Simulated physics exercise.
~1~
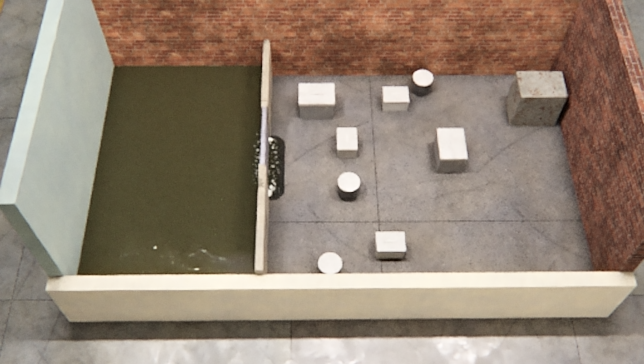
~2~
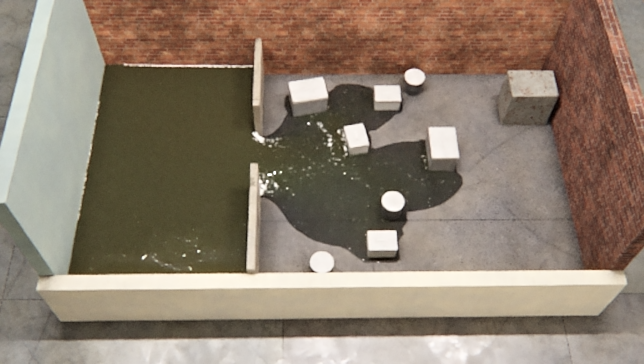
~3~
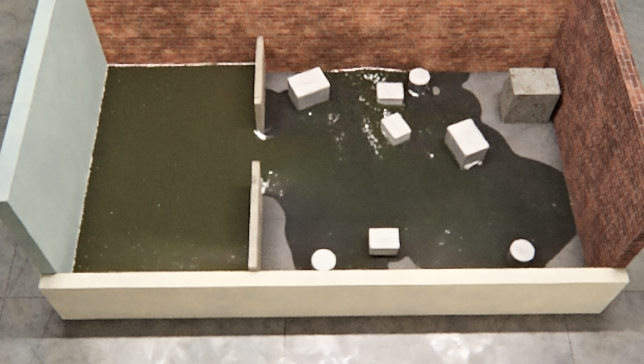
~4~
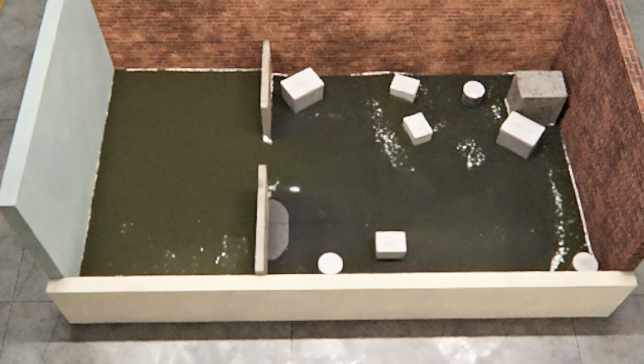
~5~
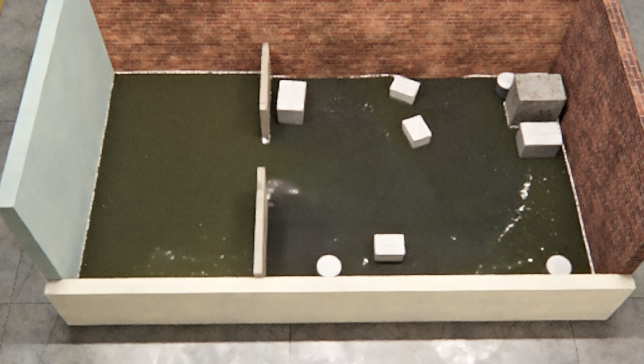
Walled basement with brick sides, dark water bursting through a gap in the partition, spreading across the floor and shifting pale boxes and round pails.
